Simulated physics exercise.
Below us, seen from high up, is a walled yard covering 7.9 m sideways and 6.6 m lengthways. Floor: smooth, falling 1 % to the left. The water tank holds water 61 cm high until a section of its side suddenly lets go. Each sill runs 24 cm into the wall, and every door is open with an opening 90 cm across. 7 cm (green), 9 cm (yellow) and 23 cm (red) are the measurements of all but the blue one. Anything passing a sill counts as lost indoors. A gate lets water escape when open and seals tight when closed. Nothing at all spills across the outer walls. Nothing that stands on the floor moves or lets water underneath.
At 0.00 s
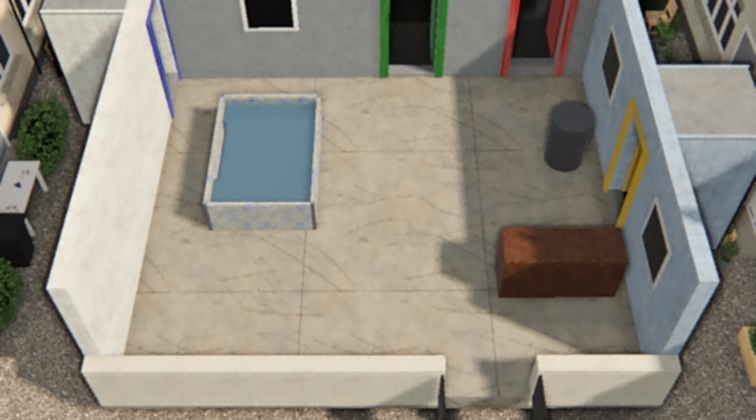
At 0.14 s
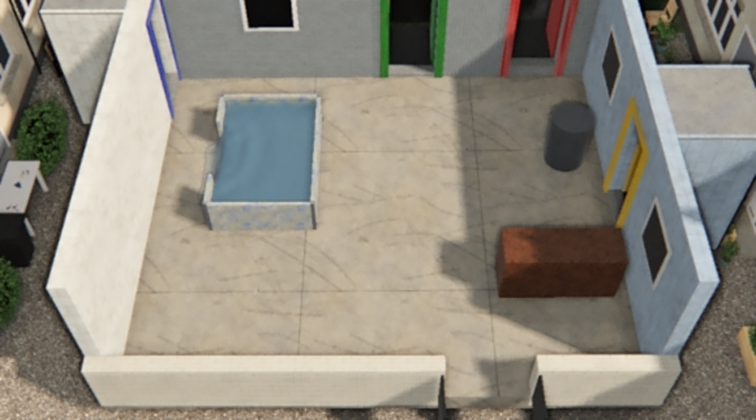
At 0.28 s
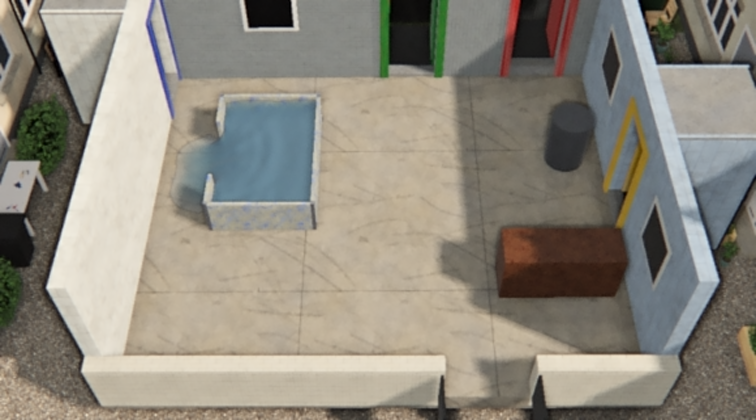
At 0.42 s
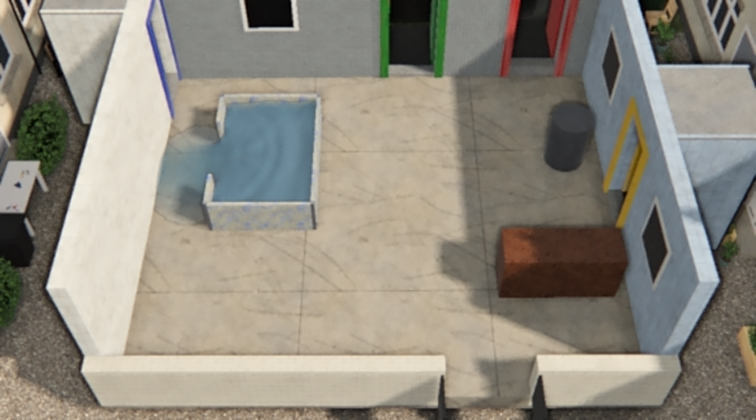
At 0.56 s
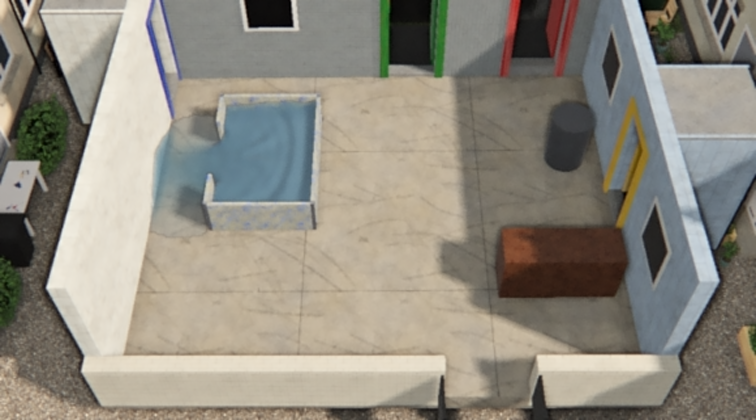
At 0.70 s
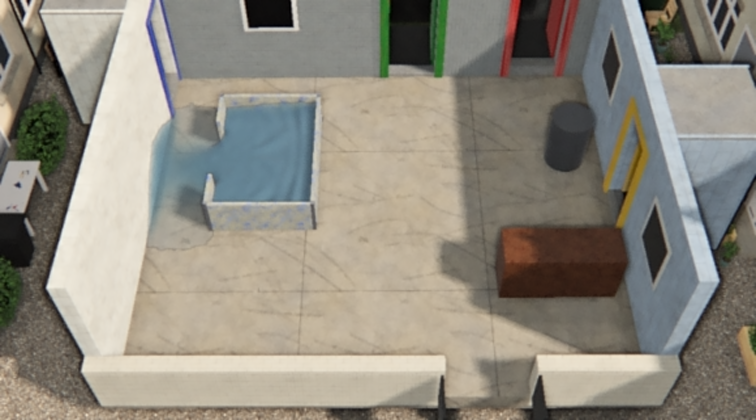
Water pouring from a gap in the left side of a raised tank, spreading across a walled yard's floor to the left wall.
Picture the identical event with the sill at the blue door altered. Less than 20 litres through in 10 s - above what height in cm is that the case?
Above about 23 cm.
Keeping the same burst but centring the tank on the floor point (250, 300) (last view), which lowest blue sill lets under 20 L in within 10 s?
Some 14.0 cm.
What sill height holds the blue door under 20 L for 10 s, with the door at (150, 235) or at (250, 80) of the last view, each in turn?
Minimums: Roughly 14.5 cm and 14.5 cm.
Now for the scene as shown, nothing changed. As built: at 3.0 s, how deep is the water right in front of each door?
Door by door, in centimetres - green 2, yellow 0, red 0, blue 22.
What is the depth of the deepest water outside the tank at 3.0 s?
Up to some 31 centimetres, I'd say.
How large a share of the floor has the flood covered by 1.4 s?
I'd say near 10 percent.
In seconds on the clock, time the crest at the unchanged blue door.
It peaks at about 3.2 s.
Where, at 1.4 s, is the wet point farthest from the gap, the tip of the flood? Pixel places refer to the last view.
Near pixel (131, 321).
After 1.4 s water covers 10 % of the floor, deepest (50 cm) near (161, 173); 12 cm at the blue door, 0 litres in over its 22 cm sill.
After 3.0 s water covers 35 % of the floor, deepest (31 cm) near (180, 82); 22 cm at the blue door, 17 litres in over its 22 cm sill.
After 10.0 s water covers 100 % of the floor, deepest (10 cm) near (177, 95); 10 cm at the blue door, 25 litres in over its 22 cm sill.
At the blue door as built, the water arrived by 0.9 s and peaked near 23 cm at 3.2 s.
With a sill of 19 cm, 41 litres would have come in within the 10 s; with 25.5 cm, 13 litres. So under 20 litres takes about 23 cm.
